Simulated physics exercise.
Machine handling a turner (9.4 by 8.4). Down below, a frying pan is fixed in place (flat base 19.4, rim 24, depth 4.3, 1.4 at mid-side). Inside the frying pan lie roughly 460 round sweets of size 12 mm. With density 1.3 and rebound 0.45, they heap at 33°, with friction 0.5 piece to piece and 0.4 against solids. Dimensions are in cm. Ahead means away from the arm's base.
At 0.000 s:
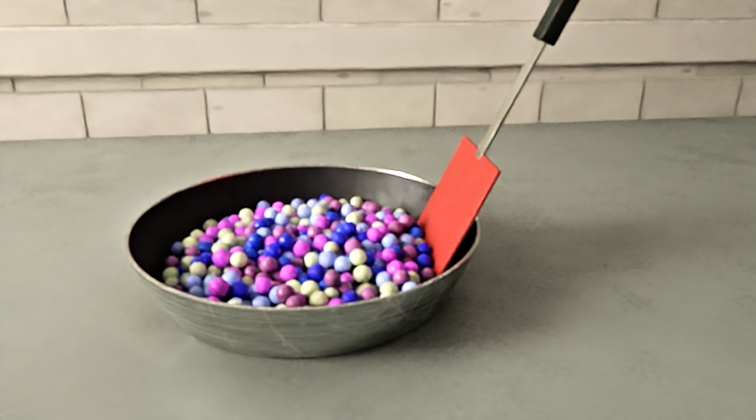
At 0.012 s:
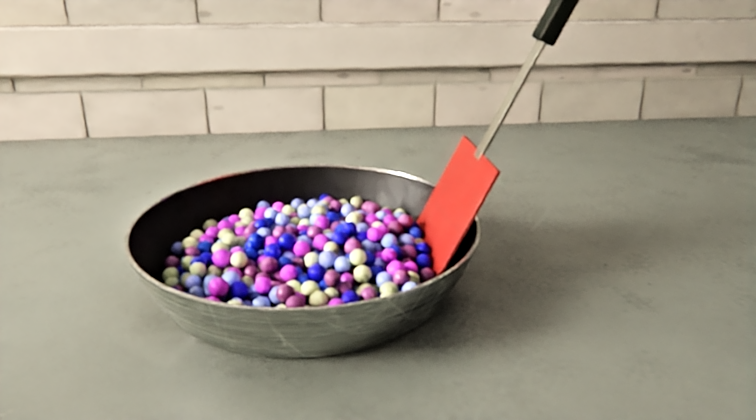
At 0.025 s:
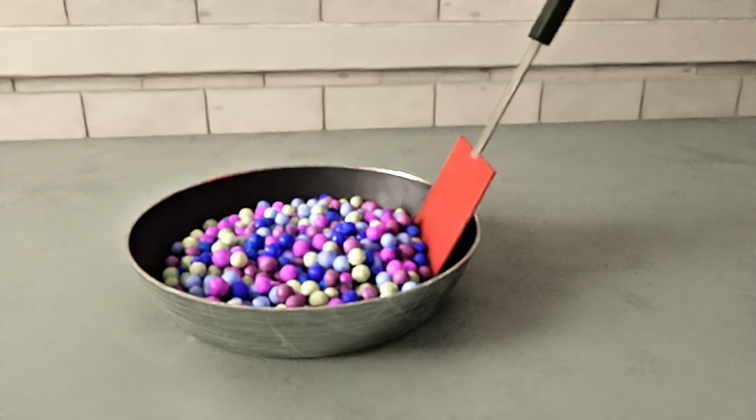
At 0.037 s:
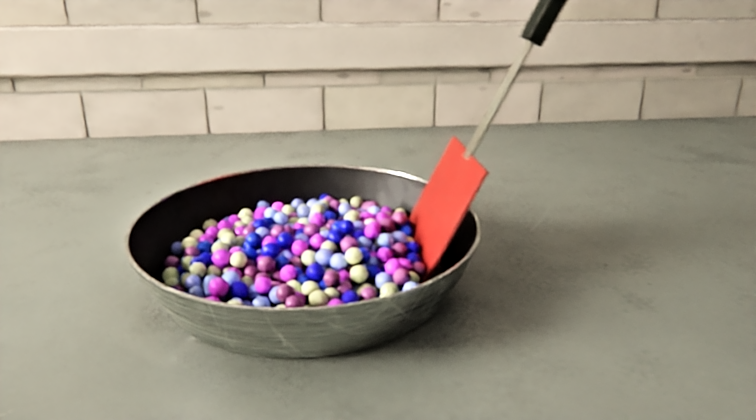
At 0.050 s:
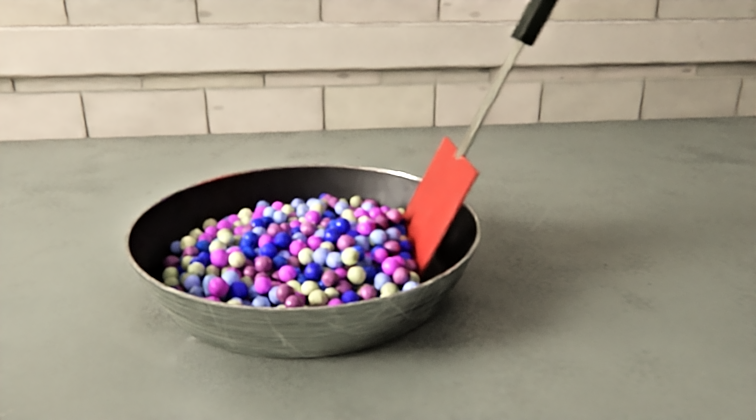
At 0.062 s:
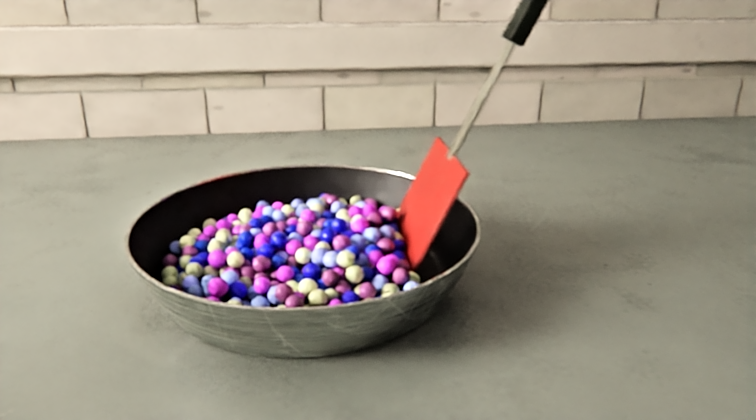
On a grey countertop before a pale tiled wall, a red turner with a black handle rests at the right side of a frying pan of colourful round sweets, then slides slowly left, nudging the nearest ones slightly.
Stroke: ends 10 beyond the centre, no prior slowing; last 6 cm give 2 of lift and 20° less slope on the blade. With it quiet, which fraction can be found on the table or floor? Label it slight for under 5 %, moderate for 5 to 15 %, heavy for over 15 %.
Label: Heavy.
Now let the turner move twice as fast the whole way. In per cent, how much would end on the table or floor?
40 per cent, about.
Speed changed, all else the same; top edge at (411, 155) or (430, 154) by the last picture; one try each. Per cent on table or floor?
Respectively, around 40 and 40 per cent.
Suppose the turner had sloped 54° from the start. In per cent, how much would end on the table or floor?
Somewhere around 30 per cent would end on the table or floor.
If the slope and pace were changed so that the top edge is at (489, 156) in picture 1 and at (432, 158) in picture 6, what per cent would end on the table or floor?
35 %.
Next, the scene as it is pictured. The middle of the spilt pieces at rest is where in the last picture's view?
Near pixel (36, 277).
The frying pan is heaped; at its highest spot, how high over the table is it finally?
Some 4.5 cm above the table.
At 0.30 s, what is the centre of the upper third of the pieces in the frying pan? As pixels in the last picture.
I'd say close to (203, 223).
By 0.18 s, sloping 64°, highest piece 6 above the table; 456 in the frying pan.
By 0.30 s, sloping 58°, highest piece 7 above the table; 456 in the frying pan.
By 0.56 s, sloping 44°, highest piece 11 above the table; 314 in the frying pan, 89 on the table or floor, 53 on the blade or in flight.
By 1.61 s, sloping 44°, highest piece 5 above the table; 311 in the frying pan, 145 on the table or floor.
Final count, 311 in the frying pan, 145 on the table or floor. That is 32 % on the table or floor.
